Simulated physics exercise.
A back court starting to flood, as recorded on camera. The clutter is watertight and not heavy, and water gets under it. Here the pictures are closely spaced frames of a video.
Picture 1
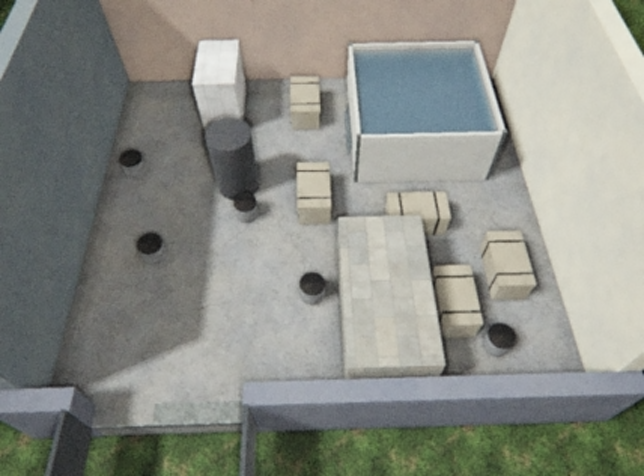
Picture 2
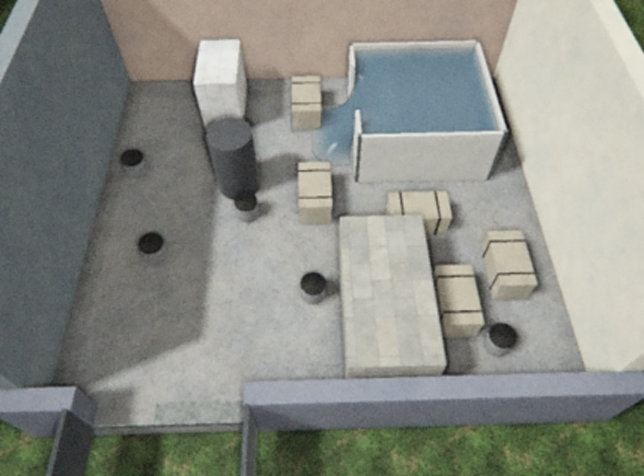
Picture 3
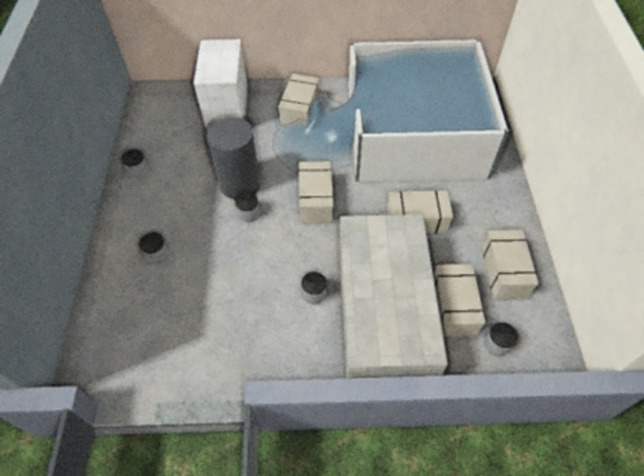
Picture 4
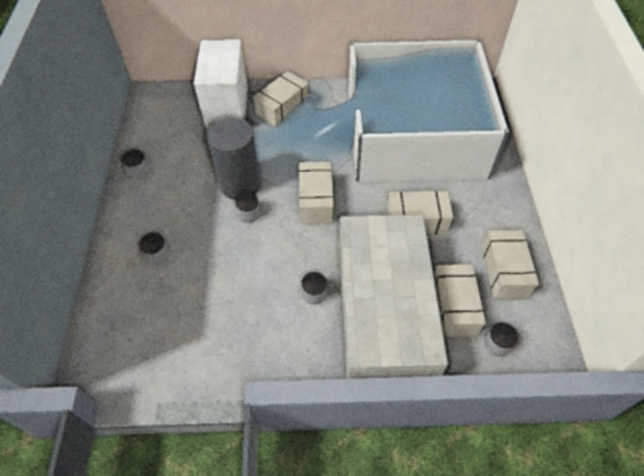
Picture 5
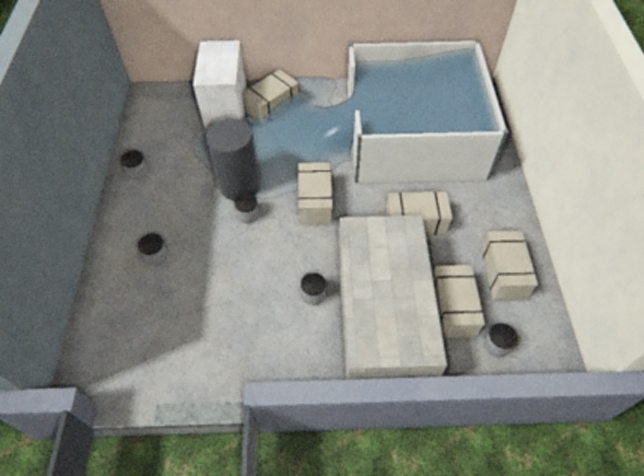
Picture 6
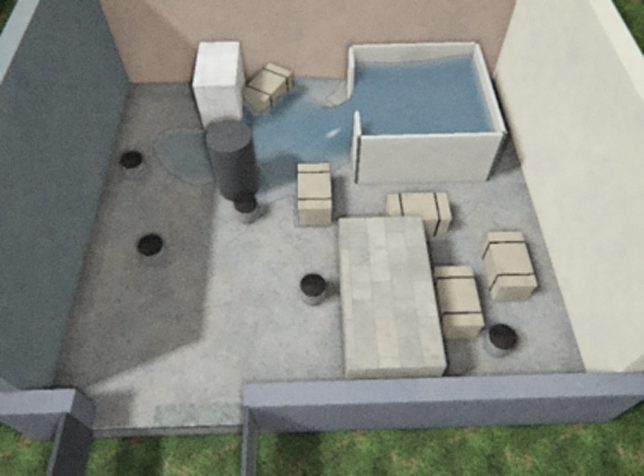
In a walled back court, water pours from a gap in the left side of a raised pool and spreads leftward across the ground, turning and pushing one strapped trunk toward a white block while the other objects stay put.
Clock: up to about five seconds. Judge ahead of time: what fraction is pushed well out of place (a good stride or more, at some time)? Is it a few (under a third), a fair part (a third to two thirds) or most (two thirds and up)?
A fair part.
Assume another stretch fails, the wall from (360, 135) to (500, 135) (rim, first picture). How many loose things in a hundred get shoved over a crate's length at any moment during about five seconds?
Around 90 in a hundred.
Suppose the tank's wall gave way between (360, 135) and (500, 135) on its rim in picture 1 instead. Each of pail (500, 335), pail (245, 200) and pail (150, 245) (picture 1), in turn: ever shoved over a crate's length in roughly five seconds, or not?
One after the other: Shifted that much, shifted that much, pushed that far.
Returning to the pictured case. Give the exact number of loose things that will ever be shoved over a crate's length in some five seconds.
The figure is 5.
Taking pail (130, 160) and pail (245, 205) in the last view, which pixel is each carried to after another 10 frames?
Estimate: First at (89, 283), second at (164, 260), approximately.
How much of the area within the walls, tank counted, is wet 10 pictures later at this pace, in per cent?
I'd call it close to 60 per cent.
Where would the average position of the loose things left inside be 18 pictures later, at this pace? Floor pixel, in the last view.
What remains is centred near (350, 269).
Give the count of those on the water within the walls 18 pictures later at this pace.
Count: 4.
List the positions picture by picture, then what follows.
The first picture shows a trunk at (305, 93), on the bottom; a pail at (312, 283) rests on the ground; 0 of 10 have shifted.
The second picture shows a trunk at (306, 93), on the bottom; a pail at (313, 283) rests on the ground; 0 of 10 have shifted.
The third picture shows a trunk at (299, 92), on the bottom, close to its start; a pail at (314, 282) rests on the ground; 1 of 10 have shifted.
The fourth picture shows a trunk at (281, 90), on the bottom, a stride from its start; a pail at (314, 283), on the bottom; 1 of 10 have shifted.
The fifth picture shows a trunk at (270, 88), on the bottom, a stride from its start; a pail at (313, 284), on the bottom; 1 of 10 have shifted.
The sixth picture shows a trunk at (267, 82), on the bottom, a stride from its start; a pail at (313, 284), on the bottom; 1 of 10 have shifted.
A moment on, 1 of 10 are well off their spots; 1 afloat.
Next, 3 of 10 are well off their spots; 2 afloat.
Later, 5 of 10 are well off their spots; 4 afloat.
In the end, 5 of 10 are well off their spots, and 5 have been at some point; 2 afloat.
